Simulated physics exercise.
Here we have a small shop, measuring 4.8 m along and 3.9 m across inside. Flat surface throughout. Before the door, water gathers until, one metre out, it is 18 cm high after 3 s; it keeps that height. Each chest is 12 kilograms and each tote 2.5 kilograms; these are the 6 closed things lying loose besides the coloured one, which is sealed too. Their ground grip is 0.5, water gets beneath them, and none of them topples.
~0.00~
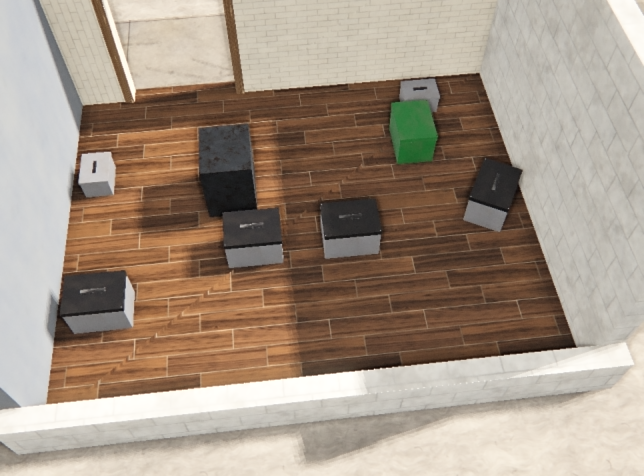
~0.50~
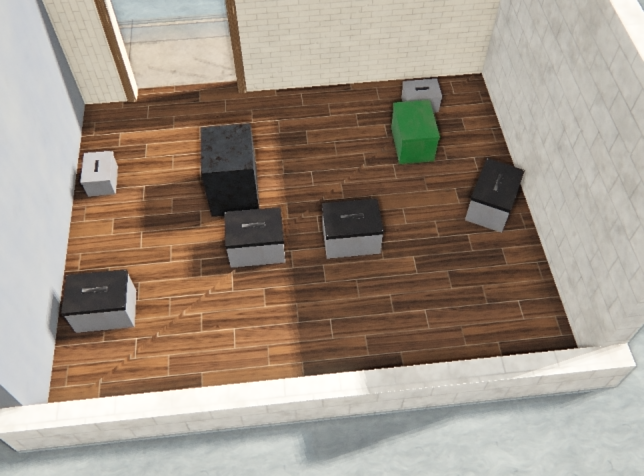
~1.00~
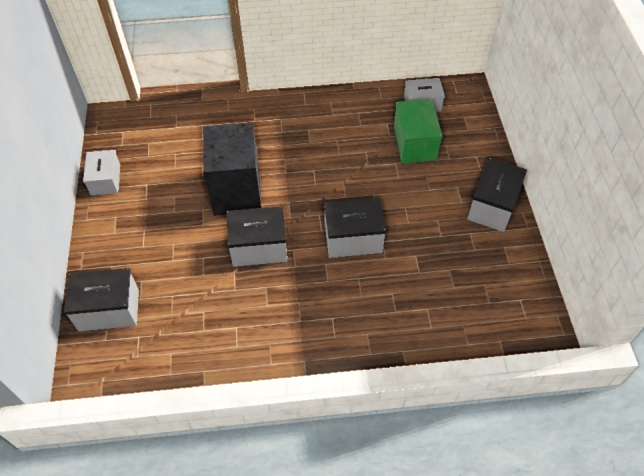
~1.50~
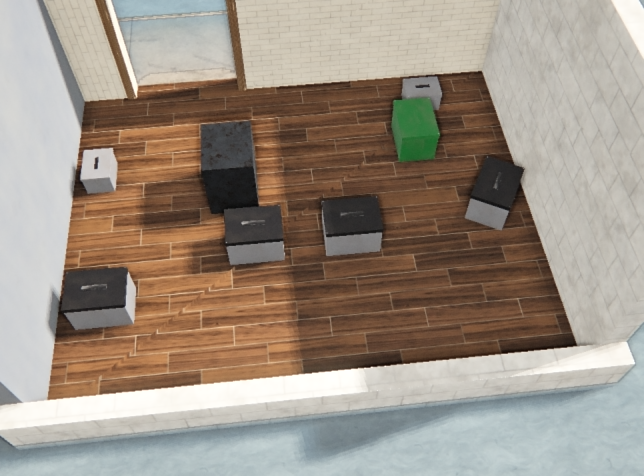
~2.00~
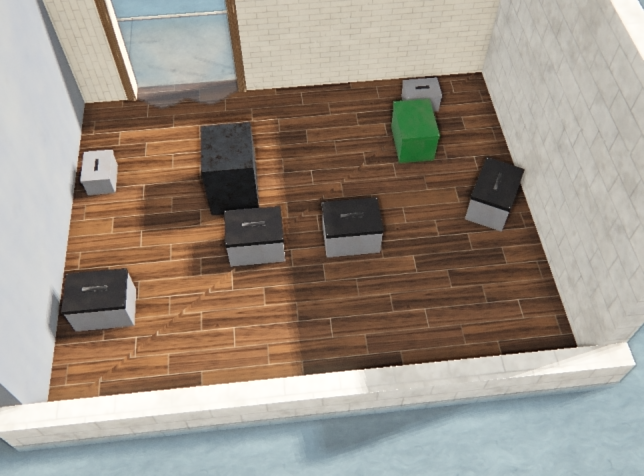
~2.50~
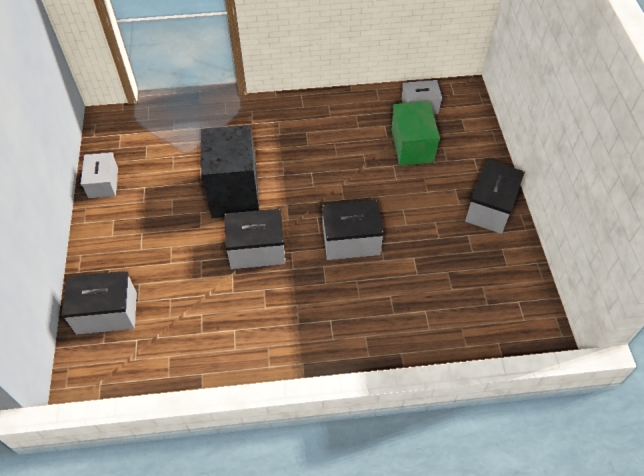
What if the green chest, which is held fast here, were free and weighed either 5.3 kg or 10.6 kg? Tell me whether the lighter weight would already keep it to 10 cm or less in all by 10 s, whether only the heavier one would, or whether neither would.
I'd say it needs the heavier one.
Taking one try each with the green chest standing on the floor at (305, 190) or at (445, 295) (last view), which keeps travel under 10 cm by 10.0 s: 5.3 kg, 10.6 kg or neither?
Taking them in turn, only the heavier mass keeps it, and neither mass keeps it.
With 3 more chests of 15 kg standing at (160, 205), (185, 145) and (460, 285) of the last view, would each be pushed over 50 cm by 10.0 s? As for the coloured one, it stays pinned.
One by one: Too far, too far and not far enough.
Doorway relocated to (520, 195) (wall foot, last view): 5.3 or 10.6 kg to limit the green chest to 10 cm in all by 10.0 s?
In that case both options fail.
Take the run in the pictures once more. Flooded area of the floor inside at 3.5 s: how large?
Somewhere around 3.0 m2, roughly.
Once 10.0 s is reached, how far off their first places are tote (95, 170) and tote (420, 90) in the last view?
First 250 cm, then 20 cm.
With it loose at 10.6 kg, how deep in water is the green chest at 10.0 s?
Roughly 3 cm.
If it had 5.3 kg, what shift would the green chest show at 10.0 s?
100 cm.
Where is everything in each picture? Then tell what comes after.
The green chest at (414, 119), on the bottom; 0.0 m2 under water; 0 of 7 have shifted, in the first picture.
The green chest at (416, 119) rests on the ground; water covers 0.0 m2; 0 of 7 have shifted, in the second picture.
The green chest at (419, 119), on the bottom; 0.0 m2 under water; 0 of 7 have shifted, in the third picture.
The green chest at (416, 117), on the bottom; water covers 0.0 m2; 0 of 7 have shifted, in the fourth picture.
The green chest at (416, 118) rests on the ground; water covers 0.1 m2; 0 of 7 have shifted, in the fifth picture.
The green chest at (416, 121), on the bottom; 0.7 m2 under water; 0 of 7 have shifted, in the sixth picture.
After 3.5 s the green chest would be 0 cm from its start with 5.3 kg and 0 cm from its start with 10.6 kg; 0 cm of water round it then.
After 4.5 s the green chest would be 0 cm from its start with 5.3 kg and 0 cm from its start with 10.6 kg; 0 cm of water round it then.
After 7.0 s the green chest would be 40 cm from its start with 5.3 kg and 0 cm from its start with 10.6 kg; 2 cm of water round it then.
After 10.0 s the green chest would be 92 cm from its start with 5.3 kg and 0 cm from its start with 10.6 kg; 3 cm of water round it then.
